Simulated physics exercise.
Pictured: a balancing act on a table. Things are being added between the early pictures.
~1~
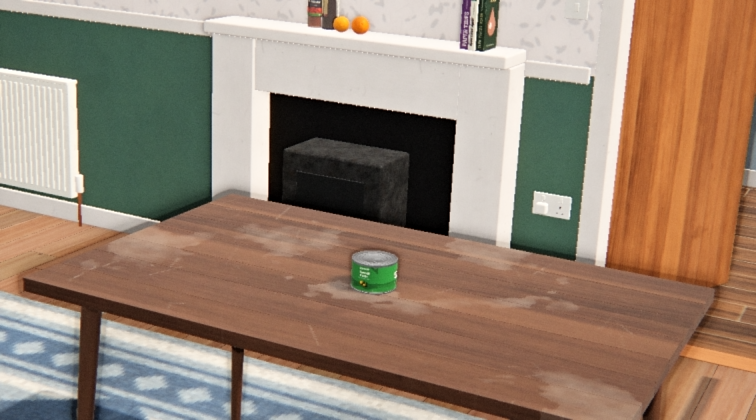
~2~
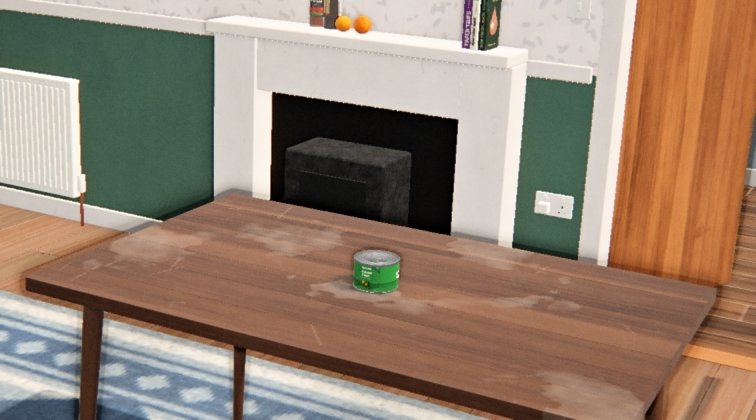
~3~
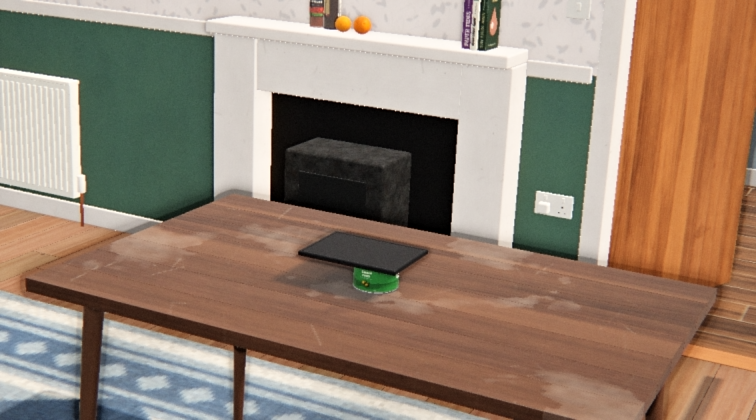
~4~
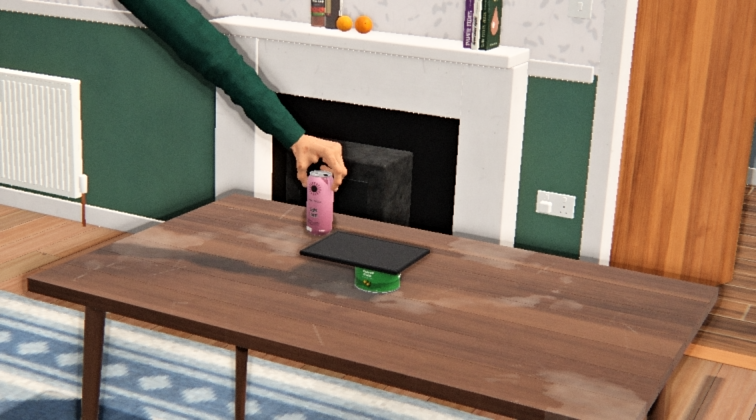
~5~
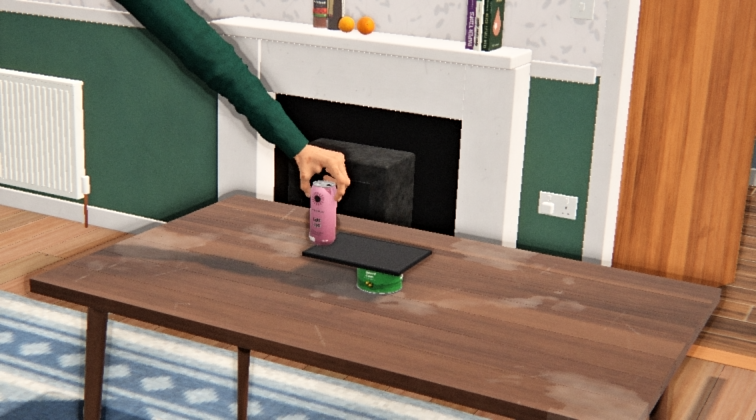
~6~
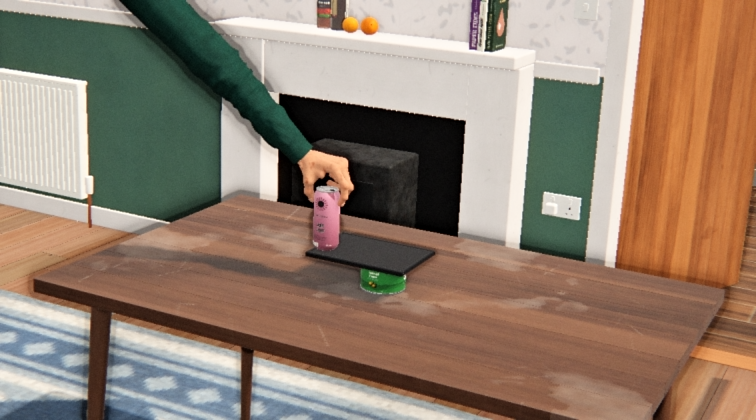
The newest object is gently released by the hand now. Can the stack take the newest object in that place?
Nice try - it doesn't all stay together, though.
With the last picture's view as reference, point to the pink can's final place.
It ends near (288, 260).
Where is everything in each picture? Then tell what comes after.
In the first picture, the last thing is not in view yet; green tub (374, 272).
In the second picture, the last thing is not in view yet; green tub (376, 272).
In the third picture, the last thing is not in view yet.
The fourth picture shows still above its spot; pink can (320, 203).
The fifth picture shows still above its spot; pink can (323, 213).
The sixth picture shows set down, still held; pink can (327, 219).
Then, 0.30 s on from there, pink can now fallen; black lid turned 43° from how it was put.
Then, 0.40 s on from there, black lid turned 33° from how it was put.
Then, 1.20 s on from there, black lid turned 23° from how it was put.
In the end, fallen, pink can; left askew, black lid; green tub unmoved. At the end, from the last picture's camera, pink can near (288, 260). The stack loses its balance.
